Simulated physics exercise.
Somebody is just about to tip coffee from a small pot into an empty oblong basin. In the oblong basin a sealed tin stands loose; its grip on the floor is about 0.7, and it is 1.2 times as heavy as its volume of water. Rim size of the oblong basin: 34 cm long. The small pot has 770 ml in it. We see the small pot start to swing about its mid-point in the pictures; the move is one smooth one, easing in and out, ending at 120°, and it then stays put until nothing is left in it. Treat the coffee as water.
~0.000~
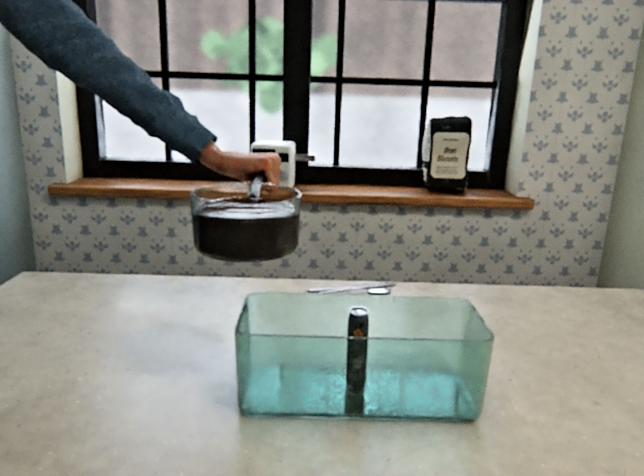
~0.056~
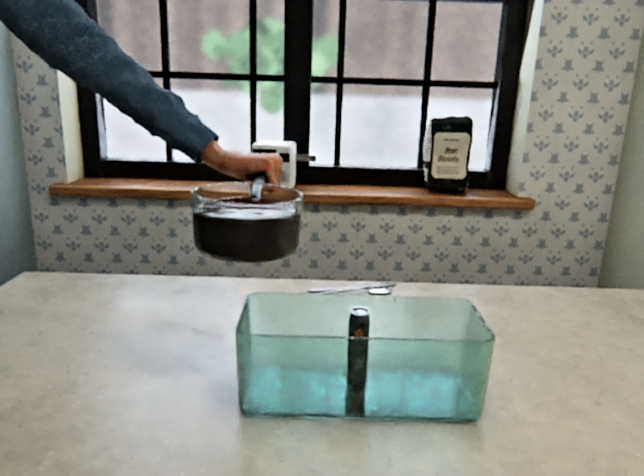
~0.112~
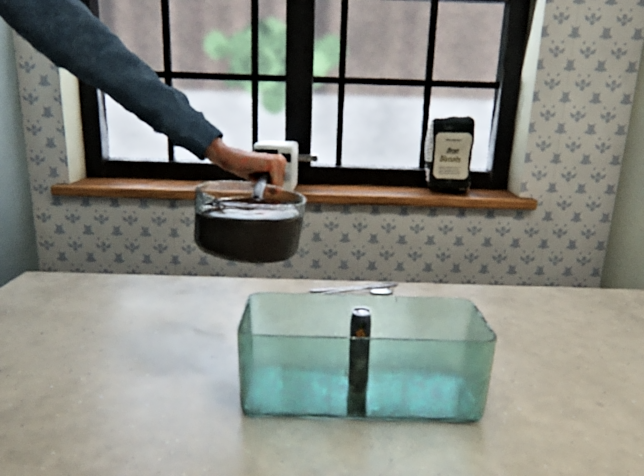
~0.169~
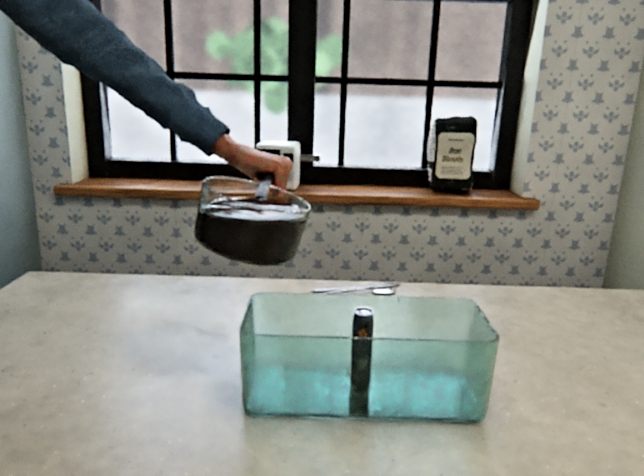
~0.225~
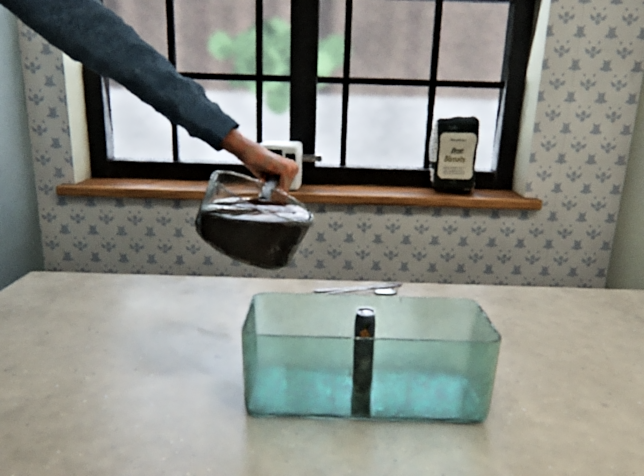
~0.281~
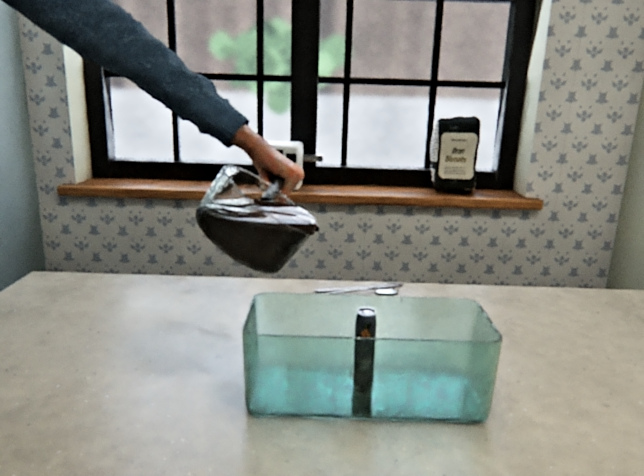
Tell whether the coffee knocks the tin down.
It ends up tipped.
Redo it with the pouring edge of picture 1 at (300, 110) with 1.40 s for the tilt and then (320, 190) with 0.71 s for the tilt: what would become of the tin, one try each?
Try 1: Still standing; try 2: Tipped over.
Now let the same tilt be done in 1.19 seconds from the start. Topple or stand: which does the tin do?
After the tilt, the tin is still standing.
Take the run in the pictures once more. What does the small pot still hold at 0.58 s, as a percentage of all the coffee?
Roughly 20 percent.
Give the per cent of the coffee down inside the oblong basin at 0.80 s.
Around 94 per cent of the whole.
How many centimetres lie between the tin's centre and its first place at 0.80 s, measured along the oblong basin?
1 cm, roughly.
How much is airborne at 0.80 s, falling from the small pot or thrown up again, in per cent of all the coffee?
I'd put it at about 4 per cent of the liquid.
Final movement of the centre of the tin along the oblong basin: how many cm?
All told, the tin's centre has moved close to 8.5 cm.
Then, 0.58 s in, the tilt is 103° and 20 per cent is still to pour; the tin stands where it began.
Then, 0.80 s in, the tilt is 120° and 2 per cent is still to pour; the tin leans 9°.
Then, 1.02 s in, the tilt is 120° and 0 per cent is still to pour; the tin leans 19°.
Then, 1.27 s in, the tilt is 120° and 0 per cent is still to pour; the tin lies on its side.
Finally, the tin lies on its side.
